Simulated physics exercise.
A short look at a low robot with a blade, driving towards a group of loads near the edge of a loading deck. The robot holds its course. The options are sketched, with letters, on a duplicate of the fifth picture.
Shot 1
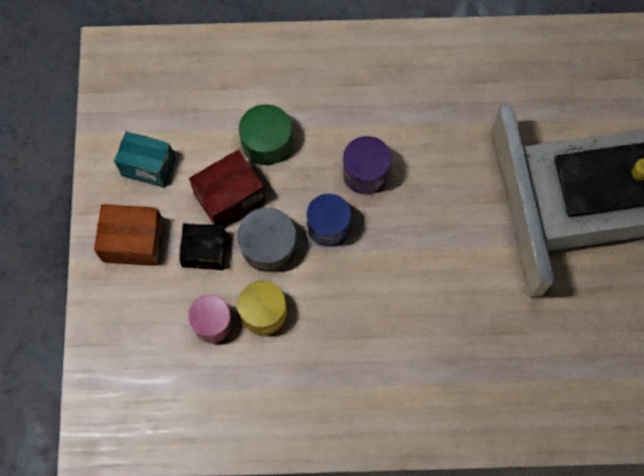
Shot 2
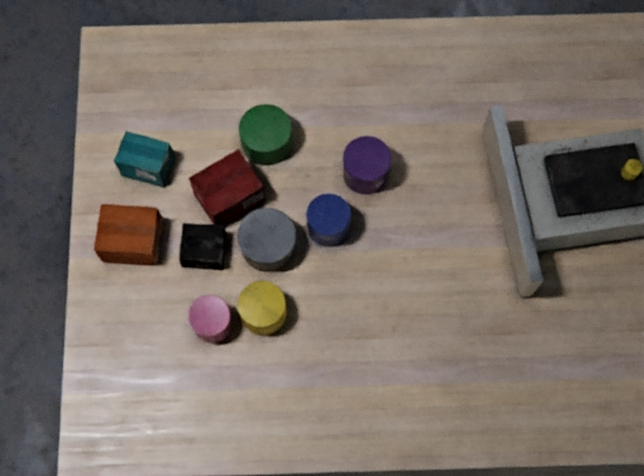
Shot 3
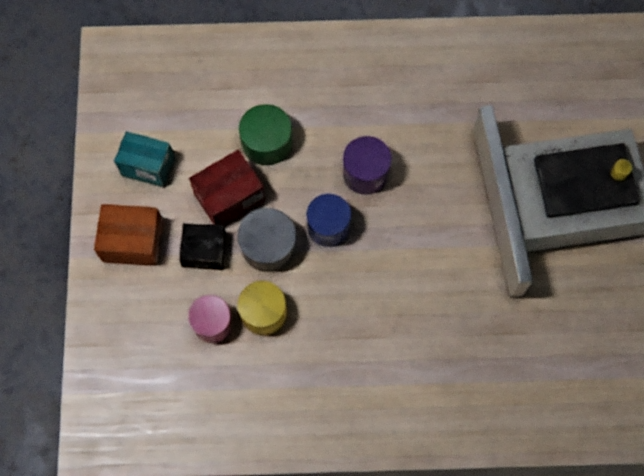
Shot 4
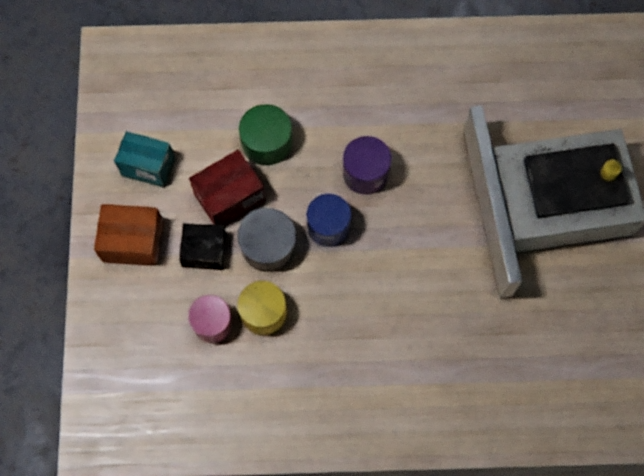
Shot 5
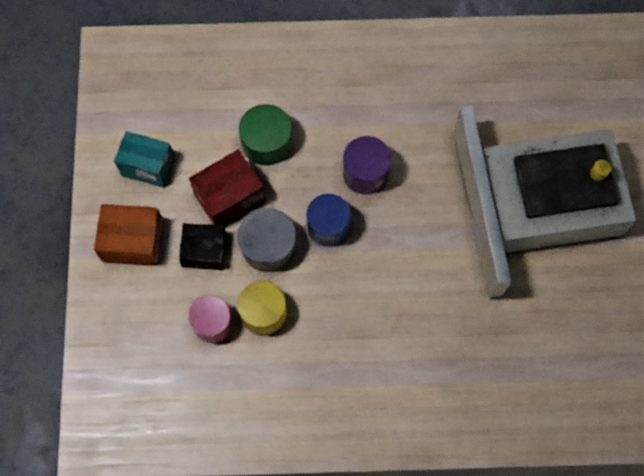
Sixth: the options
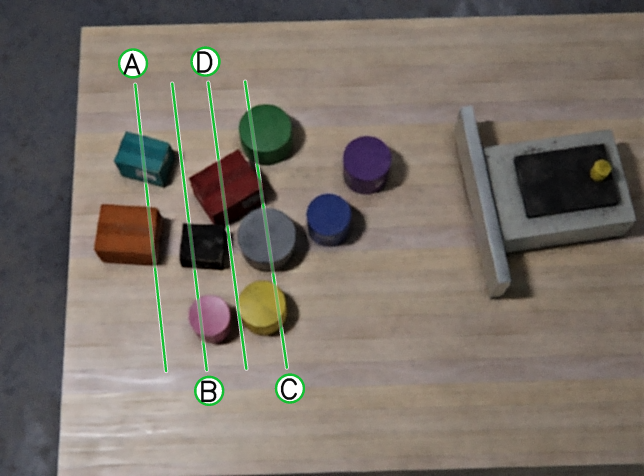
A low grey robot with a wide blade moves slowly left across a wooden surface towards colourful blocks.
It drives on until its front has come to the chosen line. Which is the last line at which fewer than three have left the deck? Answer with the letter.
Stop at A.
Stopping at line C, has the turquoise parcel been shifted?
No.
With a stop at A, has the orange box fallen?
Yes.
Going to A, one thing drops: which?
The orange box goes over.
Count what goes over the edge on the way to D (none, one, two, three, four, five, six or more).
In all, none.
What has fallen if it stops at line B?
The orange box.
On the marked copy, A at (150, 221); B at (189, 220); C at (265, 218); D at (226, 219).
With A. Early on, robot (437, 185); purple pail (325, 171); orange box (130, 235).
Further on, robot (316, 188); orange box (103, 240); black parcel (156, 264).
At the end, robot (222, 190); orange box over the edge; turquoise parcel (73, 170); one fallen.
As for the rest, B is within the limit but short; C is within the limit but short; D is within the limit but short.
